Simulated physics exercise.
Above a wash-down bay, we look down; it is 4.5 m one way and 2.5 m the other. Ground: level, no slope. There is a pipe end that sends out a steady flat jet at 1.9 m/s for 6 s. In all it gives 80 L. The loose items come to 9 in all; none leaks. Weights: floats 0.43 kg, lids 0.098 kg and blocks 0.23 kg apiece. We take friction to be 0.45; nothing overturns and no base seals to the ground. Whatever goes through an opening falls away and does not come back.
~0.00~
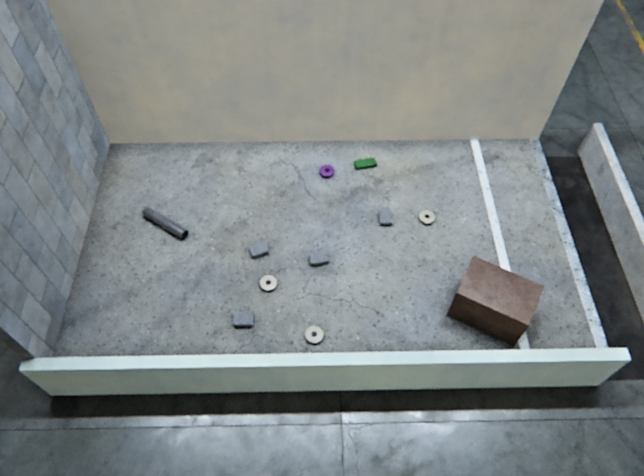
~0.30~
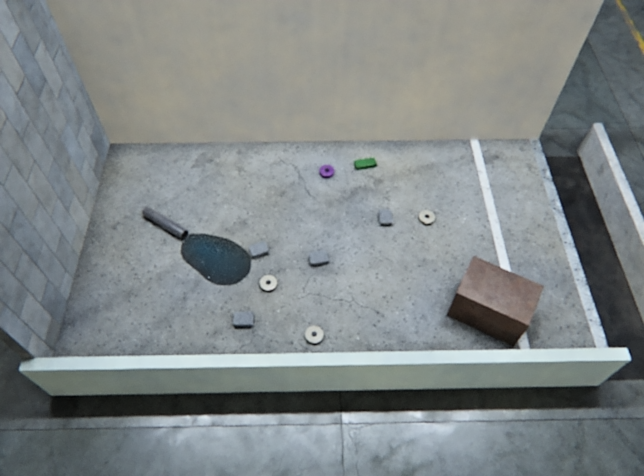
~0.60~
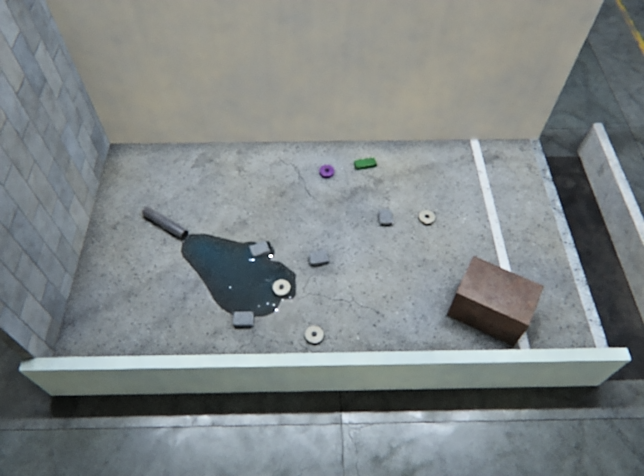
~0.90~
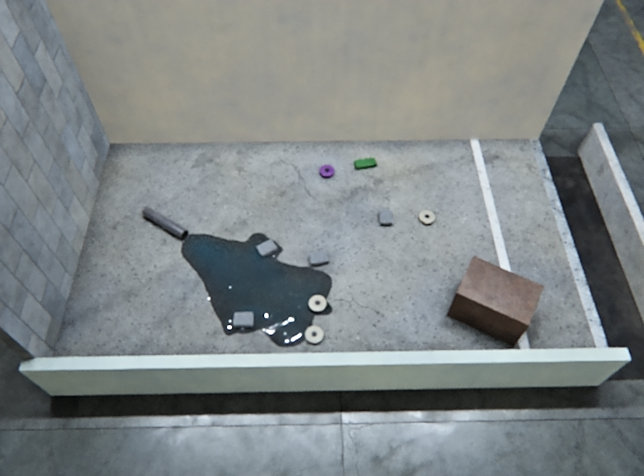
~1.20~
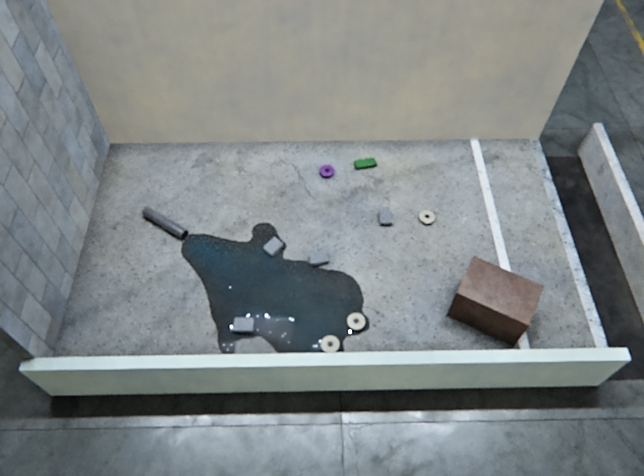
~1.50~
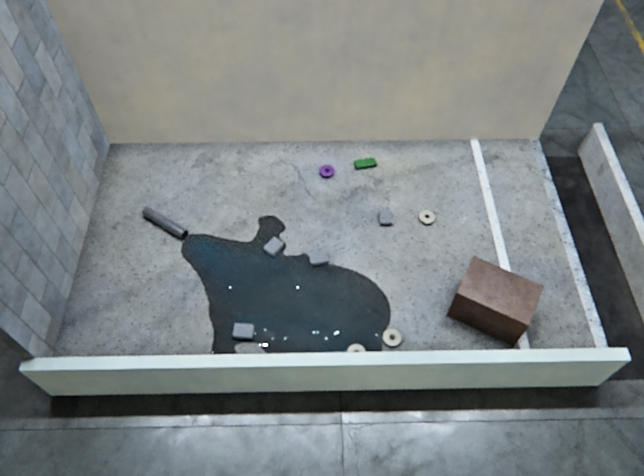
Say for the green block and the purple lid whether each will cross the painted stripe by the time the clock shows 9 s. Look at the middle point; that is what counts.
At the end, green block: Not over, purple lid: Not over.
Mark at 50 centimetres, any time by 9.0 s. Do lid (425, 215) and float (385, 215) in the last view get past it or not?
Result, as listed: Above / below.
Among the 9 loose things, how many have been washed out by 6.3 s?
My tally comes to 0.
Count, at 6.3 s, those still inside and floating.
3 of them.
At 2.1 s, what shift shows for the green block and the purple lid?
About 0 and 0 cm by then.
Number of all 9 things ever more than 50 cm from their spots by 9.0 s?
My count gives 3.
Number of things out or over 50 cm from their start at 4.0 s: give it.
By then the count is 2.
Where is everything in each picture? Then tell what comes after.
The first picture shows the green block at (365, 162), on the bottom; the purple lid at (327, 170) rests on the ground; water covers 0.0 m2; 0 of 9 have shifted.
The second picture shows the green block at (365, 162), on the bottom; the purple lid at (327, 170) rests on the ground; 0.2 m2 under water; 0 of 9 have shifted.
The third picture shows the green block at (365, 162), on the bottom; the purple lid at (327, 170), on the bottom; 0.5 m2 under water; 1 of 9 have shifted.
The fourth picture shows the green block at (365, 162), on the bottom; the purple lid at (327, 170) rests on the ground; 0.8 m2 under water; 2 of 9 have shifted.
The fifth picture shows the green block at (365, 162), on the bottom; the purple lid at (327, 170) rests on the ground; water covers 1.1 m2; 4 of 9 have shifted.
The sixth picture shows the green block at (365, 162), on the bottom; the purple lid at (327, 170) rests on the ground; 1.4 m2 under water; 4 of 9 have shifted.
After 2.1 s the green block is near (365, 162), 0.0 m from its start, aground; the purple lid is near (327, 170), 0.0 m from its start, aground; 0 of 9 are over the mark; 1 afloat.
After 4.0 s the green block is near (365, 162), 0.0 m from its start, aground; the purple lid is near (327, 170), 0.0 m from its start, aground; 0 of 9 are over the mark; 2 afloat.
After 6.3 s the green block is near (365, 162), 0.0 m from its start, aground; the purple lid is near (327, 170), 0.0 m from its start, aground; 0 of 9 are over the mark; 3 afloat.
After 9.0 s the green block is near (365, 162), 0.0 m from its start, aground; the purple lid is near (326, 169), 0.0 m from its start, aground; 0 of 9 are over the mark; 3 afloat.
